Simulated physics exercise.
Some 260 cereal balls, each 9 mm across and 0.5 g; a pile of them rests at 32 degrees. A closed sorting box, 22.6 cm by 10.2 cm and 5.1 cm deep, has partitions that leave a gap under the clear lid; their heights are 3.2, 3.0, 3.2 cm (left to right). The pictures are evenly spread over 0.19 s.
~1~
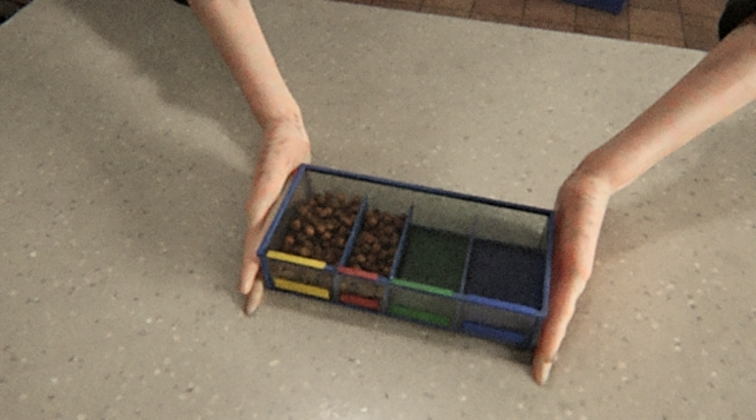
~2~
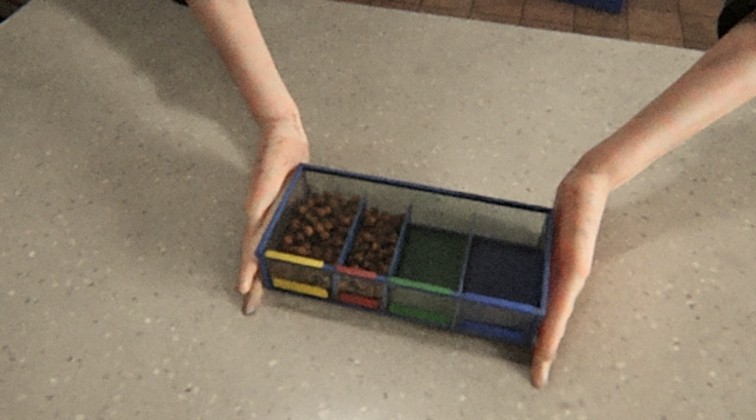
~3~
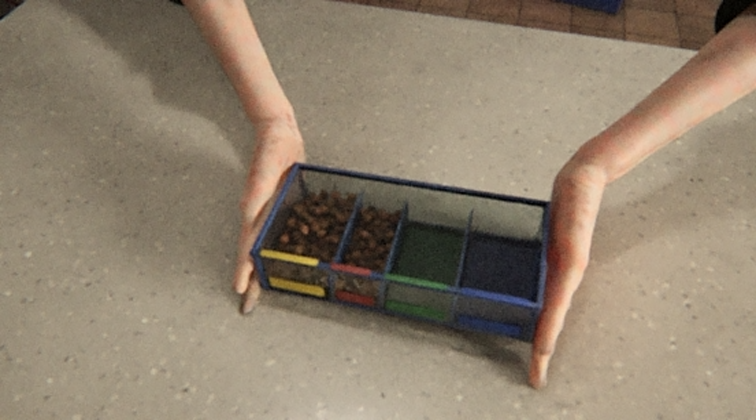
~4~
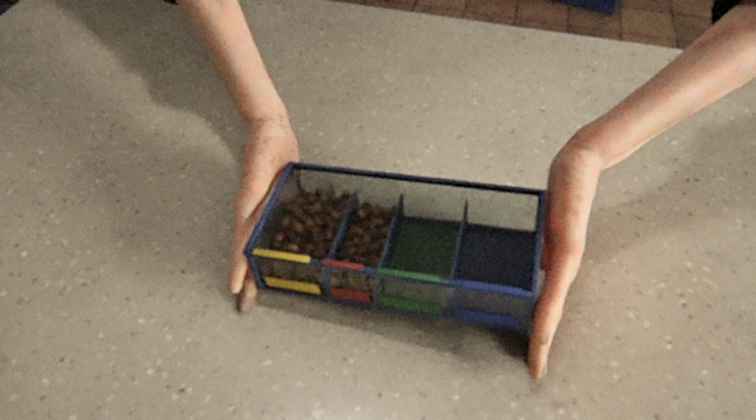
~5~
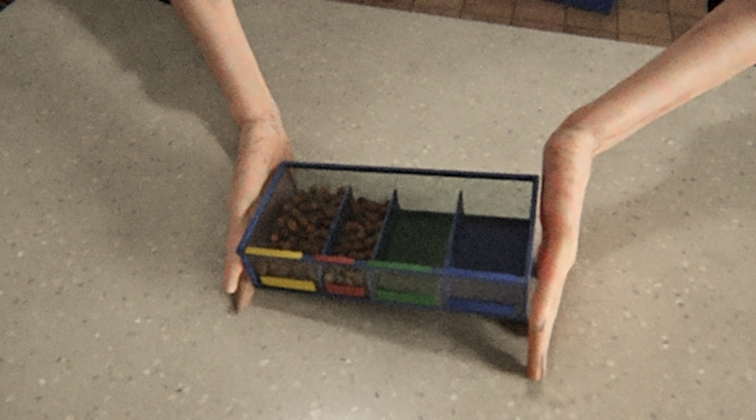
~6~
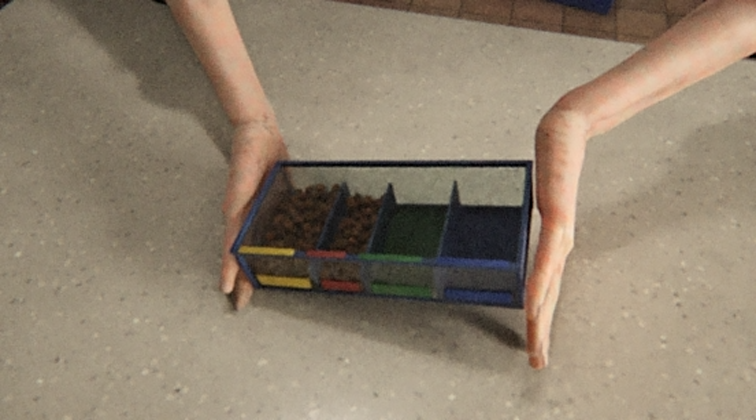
On a speckled countertop, two hands held a clear divided box with small brown balls in its yellow and red sections, then gradually tilted it a little toward the left while the balls barely moved.
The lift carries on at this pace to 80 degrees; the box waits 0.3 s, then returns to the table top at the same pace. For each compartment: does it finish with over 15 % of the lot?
Red yes, blue no, green no, yellow yes.
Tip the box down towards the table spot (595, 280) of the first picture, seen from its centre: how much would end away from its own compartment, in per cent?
About 35 per cent.
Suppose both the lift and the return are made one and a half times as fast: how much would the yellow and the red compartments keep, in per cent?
Yellow 70, red 30.
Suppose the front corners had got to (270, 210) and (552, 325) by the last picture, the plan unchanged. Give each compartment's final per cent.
Red 25; blue 20; green 10; yellow 45.
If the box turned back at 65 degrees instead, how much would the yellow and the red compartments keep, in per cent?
Yellow 65, red 35.
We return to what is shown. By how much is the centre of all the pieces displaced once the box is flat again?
Some 1.0 cm.
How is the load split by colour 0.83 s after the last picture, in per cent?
Red 30; blue 0; green 0; yellow 70.
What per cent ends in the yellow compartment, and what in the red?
Yellow 70, red 30.
Then, 0.83 s after the last picture, tilt 80 degrees; red 30 %, yellow 70 %.
Then, 1.38 s after the last picture, tilt 43 degrees; red 30 %, yellow 70 %.
Then, 1.99 s after the last picture, tilt 0 degrees; red 30 %, yellow 70 %.
In the end, red 30 %, blue 0 %, green 0 %, yellow 70 %.
